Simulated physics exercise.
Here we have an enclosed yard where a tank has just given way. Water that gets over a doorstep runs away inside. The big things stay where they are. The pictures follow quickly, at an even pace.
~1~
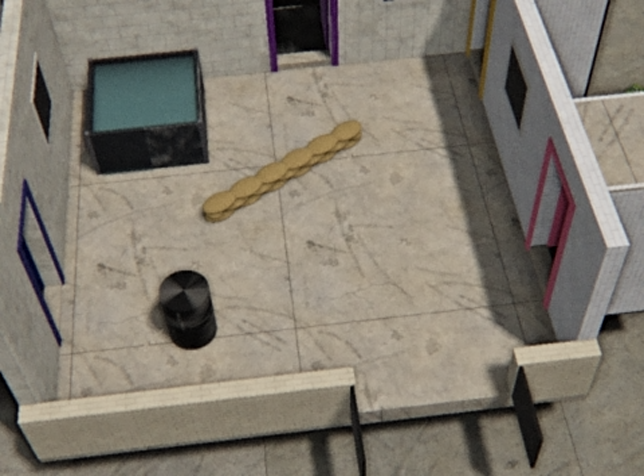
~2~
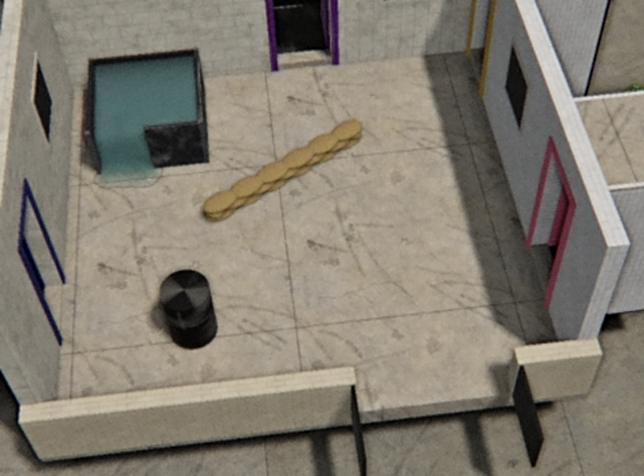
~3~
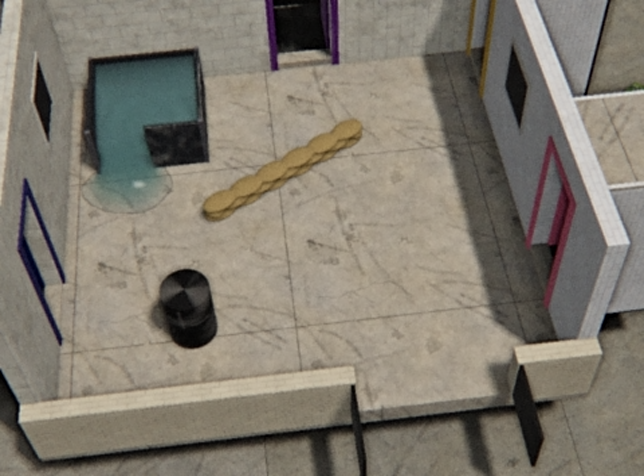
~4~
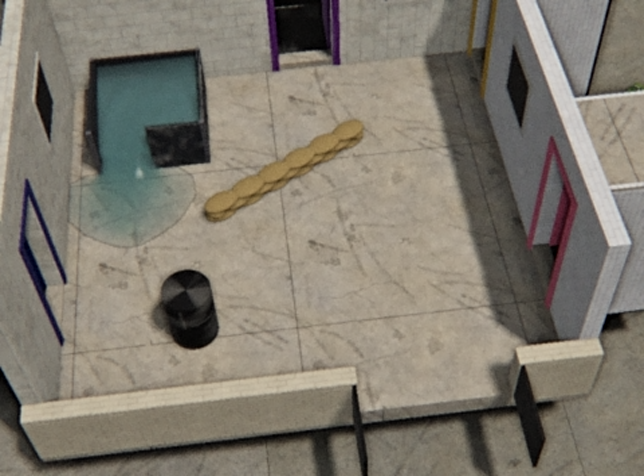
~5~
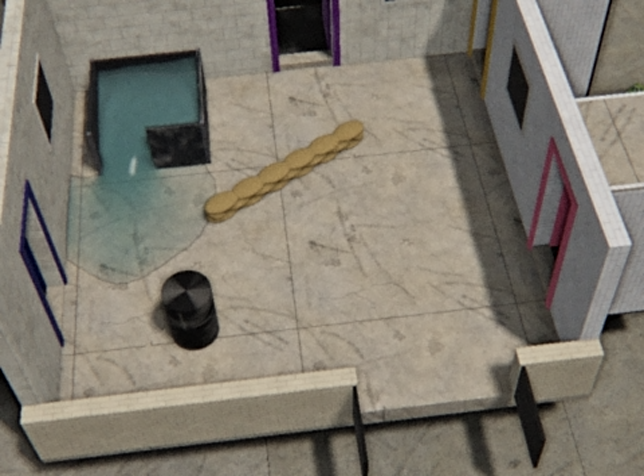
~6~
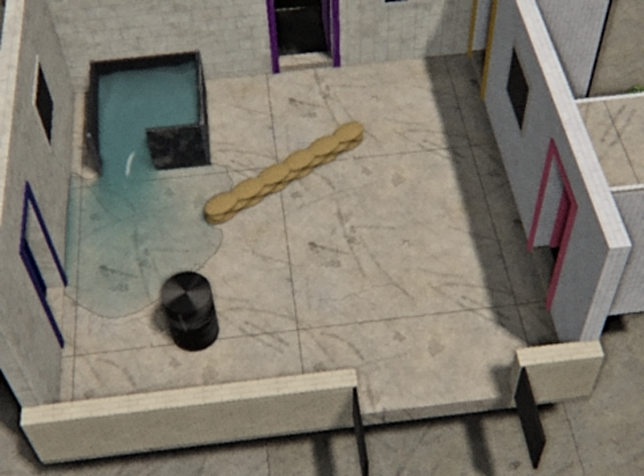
The clip opens on a walled yard with a dark-sided tank of still, blue-green water, a lumpy tan barrier and a black drum. A gap appears in the tank's front, and water pours onto the stone floor. The pool spreads along the left wall, touching the barrier's near end and reaching the drum.
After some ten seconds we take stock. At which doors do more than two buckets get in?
In the end: The yellow door stays under that; the blue door takes more than that; the purple door stays under that; the pink door stays under that.
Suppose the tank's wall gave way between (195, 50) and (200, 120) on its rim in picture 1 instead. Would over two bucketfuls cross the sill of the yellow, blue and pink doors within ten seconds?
Yellow door floods; blue door lets less in; pink door takes less.
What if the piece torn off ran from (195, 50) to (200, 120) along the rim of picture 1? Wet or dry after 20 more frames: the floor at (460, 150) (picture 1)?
Answer: Flooded.
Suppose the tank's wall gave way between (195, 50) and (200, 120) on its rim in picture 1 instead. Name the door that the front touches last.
That is the blue door.
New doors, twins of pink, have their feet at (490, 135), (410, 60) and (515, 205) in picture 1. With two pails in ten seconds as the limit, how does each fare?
One after the other: Keeps below it, holds, is under.
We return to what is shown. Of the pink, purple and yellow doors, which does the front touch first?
That is the pink one.
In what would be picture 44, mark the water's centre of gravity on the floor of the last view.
I would point to (245, 270).
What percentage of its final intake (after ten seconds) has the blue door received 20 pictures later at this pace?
Some 30 per cent.
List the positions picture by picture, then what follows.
The first picture shows still water in the open tank at (144, 95).
In the second picture, water pours out at (124, 154) and has run to (156, 176).
In the third picture, water pours out at (124, 156) and has run to (145, 207).
In the fourth picture, the front is at (142, 239), out from the gap at (126, 158).
In the fifth picture, water pours out at (126, 159) and has run to (121, 279).
In the sixth picture, water pours out at (126, 160) and has run to (104, 310).
A moment on, water covers 25 % of the floor; the yellow door not reached, the blue door under two buckets in, the purple door not reached, the pink door not reached.
Next, water covers 35 % of the floor; the yellow door not reached, the blue door over two buckets in, the purple door not reached, the pink door not reached.
Then, water covers 40 % of the floor; the yellow door not reached, the blue door over two buckets in, the purple door not reached, the pink door not reached.
Later, water covers 60 % of the floor; the yellow door not reached, the blue door over two buckets in, the purple door not reached, the pink door under two buckets in.
In the end, water covers 85 % of the floor; the yellow door wet at the sill, nothing in, the blue door far over two buckets in, the purple door wet at the sill, nothing in, the pink door under two buckets in.
